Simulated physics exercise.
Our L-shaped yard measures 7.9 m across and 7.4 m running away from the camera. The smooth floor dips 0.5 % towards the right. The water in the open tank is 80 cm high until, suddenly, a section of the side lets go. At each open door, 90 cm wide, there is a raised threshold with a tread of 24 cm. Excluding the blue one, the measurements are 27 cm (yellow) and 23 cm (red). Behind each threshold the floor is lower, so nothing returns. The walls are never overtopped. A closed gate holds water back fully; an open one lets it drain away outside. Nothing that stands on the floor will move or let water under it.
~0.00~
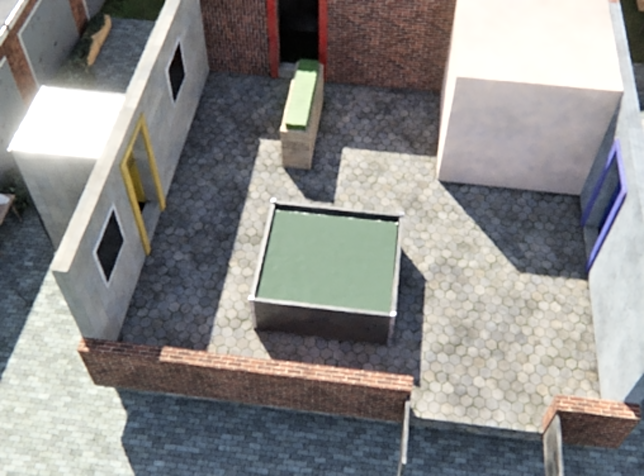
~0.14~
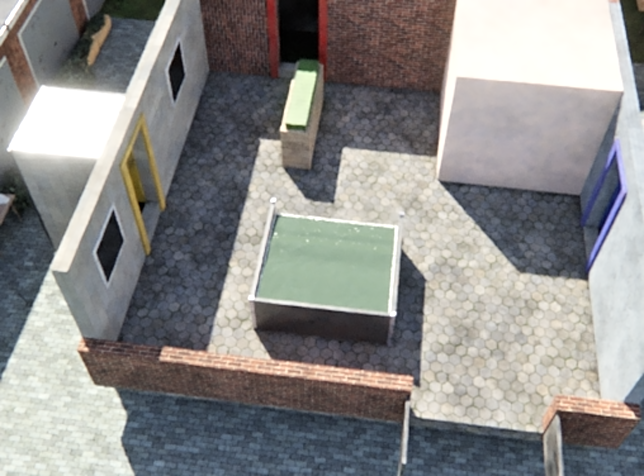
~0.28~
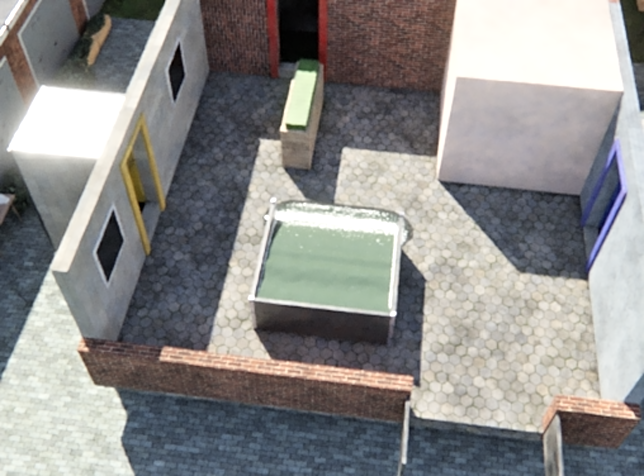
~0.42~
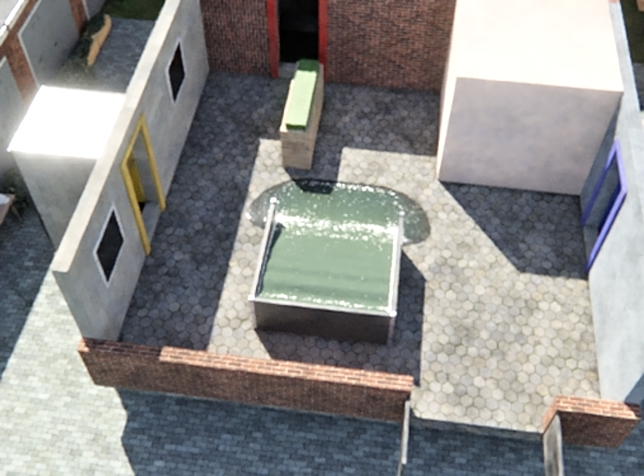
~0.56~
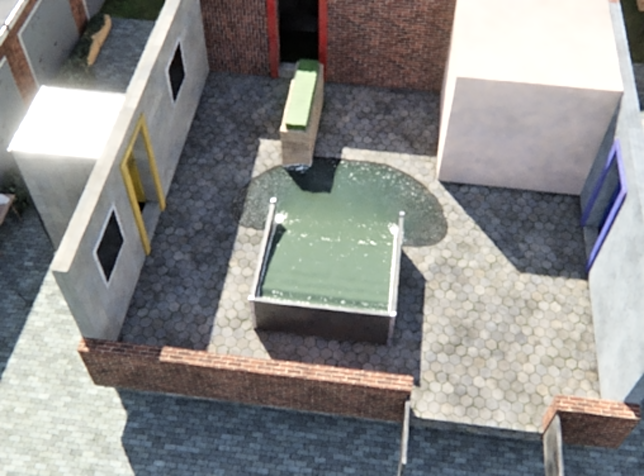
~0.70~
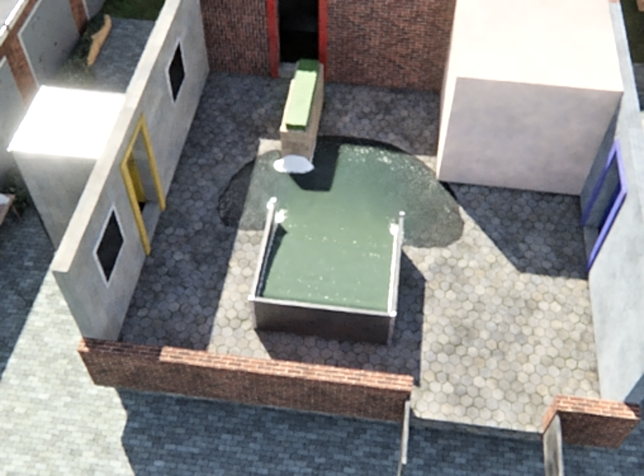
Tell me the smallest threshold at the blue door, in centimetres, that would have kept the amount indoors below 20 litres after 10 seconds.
The smallest that would have done is close to 6.5 cm.
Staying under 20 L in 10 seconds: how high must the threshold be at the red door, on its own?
Roughly 12.0 cm at red.
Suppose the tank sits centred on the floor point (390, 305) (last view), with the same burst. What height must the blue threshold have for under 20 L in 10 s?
A minimum of about 14.0 cm.
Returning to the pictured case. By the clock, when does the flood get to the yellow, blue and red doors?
Yellow 3.2 s; blue 2.6 s; red 1.5 s.
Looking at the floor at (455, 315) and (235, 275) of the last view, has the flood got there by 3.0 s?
In that order: Not reached, still dry.
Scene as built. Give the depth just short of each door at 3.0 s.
Depths, in cm - yellow: 1, blue: 8, red: 14.
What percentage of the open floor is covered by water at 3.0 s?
Roughly 50 percent of the floor is wet.
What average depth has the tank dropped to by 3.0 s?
About 15 centimetres.
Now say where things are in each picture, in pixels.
The open tank at (330, 258) is whole and still, 80 cm deep; the blue door at (602, 212) is dry, in the first frame.
The front is at a hidden place, 0.3 m from the gap on the far side; 0.6 m2 of floor is wet, 80 cm left at the back, in the second frame.
Water pours out on the far side and has run 0.8 m, to (302, 203); about 14 cm deep outside, 80 cm at the back, in the third frame.
The gap is on the far side, the front 1.3 m out at (300, 181); the back of the open tank holds 74 cm, in the fourth frame.
Water pours out on the far side and has run 2.0 m, to (343, 161); about 10 cm deep outside, 67 cm at the back, in the fifth frame.
The front is at (326, 138), 2.6 m from the gap on the far side; 8.3 m2 of floor is wet, 68 cm left at the back; the blue door at (602, 212), 4.6 m from the gap, is still 2.4 m from the nearest water, in the sixth frame.
After 1.4 s water covers 35 % of the floor, deepest (42 cm) near (347, 84); it has not reached the blue door.
After 3.0 s water covers 50 % of the floor, deepest (42 cm) near (435, 139); 8 cm at the blue door, 0 litres in over its 8 cm threshold.
After 10.0 s water covers 95 % of the floor, deepest (14 cm) near (245, 313); 7 cm at the blue door, 6 litres in over its 8 cm threshold.
At the blue door as built, the water arrived by 2.6 s and peaked near 10 cm at 6.0 s.
With a threshold of 5.5 cm, 33 litres would have come in within the 10 s; with 7.5 cm, 9 litres. So under 20 litres takes about 6.5 cm.
